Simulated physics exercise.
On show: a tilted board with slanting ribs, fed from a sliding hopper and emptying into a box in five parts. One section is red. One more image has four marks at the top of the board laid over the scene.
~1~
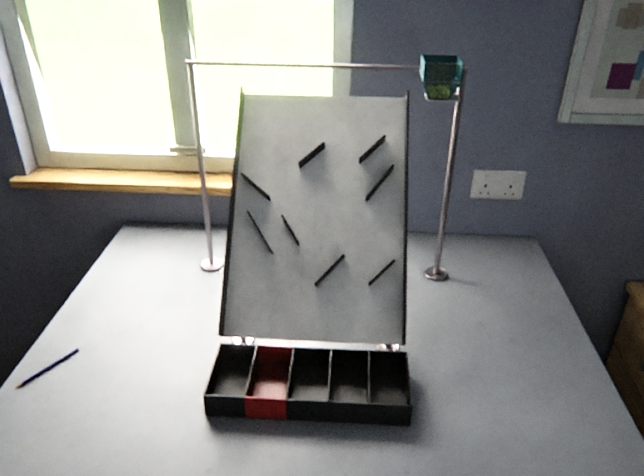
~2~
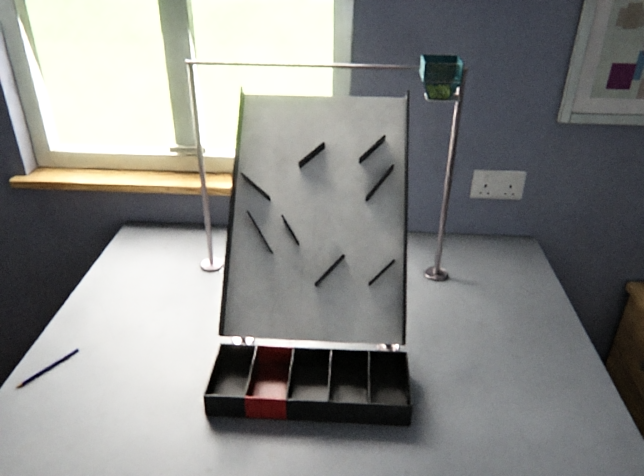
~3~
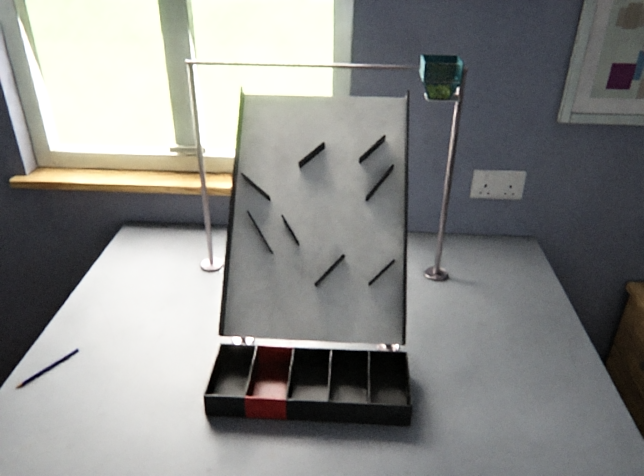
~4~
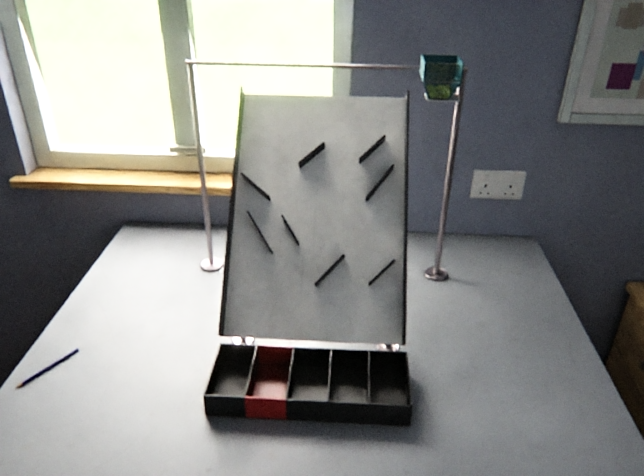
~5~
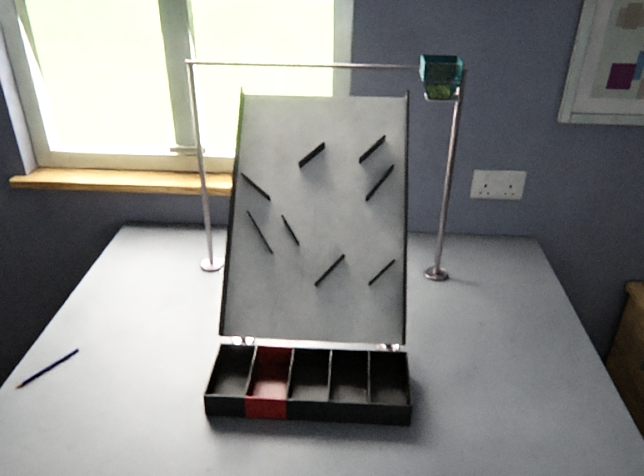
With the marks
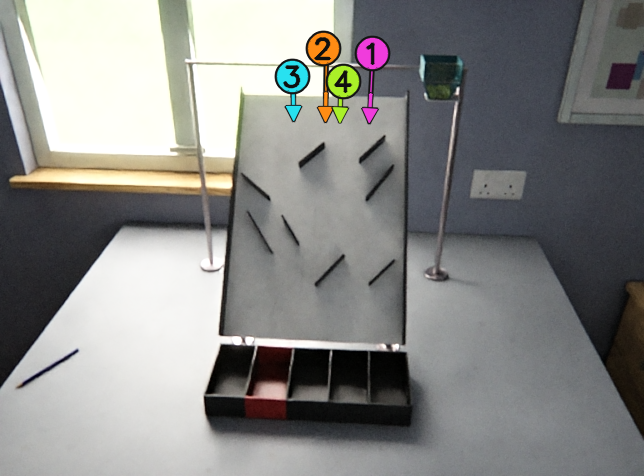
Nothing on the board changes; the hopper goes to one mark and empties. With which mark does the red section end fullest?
I would pick mark 1.
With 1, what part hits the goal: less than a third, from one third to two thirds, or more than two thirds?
From one third to two thirds.
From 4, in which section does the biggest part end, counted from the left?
The second.
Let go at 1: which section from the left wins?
It is the second one.
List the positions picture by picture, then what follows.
In the first picture, hopper (439, 92), dried peas, door shut.
In the second picture, ribs (299, 163) to (324, 142), (360, 159) to (385, 135), (241, 173) to (269, 197).
In the third picture, ribs (367, 197) to (393, 164), (247, 211) to (271, 251), (282, 215) to (298, 242).
In the fourth picture, ribs (315, 284) to (344, 254), (369, 283) to (395, 259).
In the fifth picture, red section (266, 407), number 2 of 5 from the left.
On the marked copy, mark 1 meets the board at (369, 117); mark 2 meets the board at (325, 116); mark 3 meets the board at (293, 115); mark 4 meets the board at (340, 117).
For mark 1, roughly half in the red section, roughly a quarter in other sections, about a tenth outside the box.
For mark 2, roughly a third in the red section, roughly half in other sections, about a tenth outside the box.
For mark 3, roughly a quarter in the red section, roughly two thirds in other sections, about a tenth outside the box.
For mark 4, roughly a third in the red section, roughly half in other sections, about a tenth outside the box.
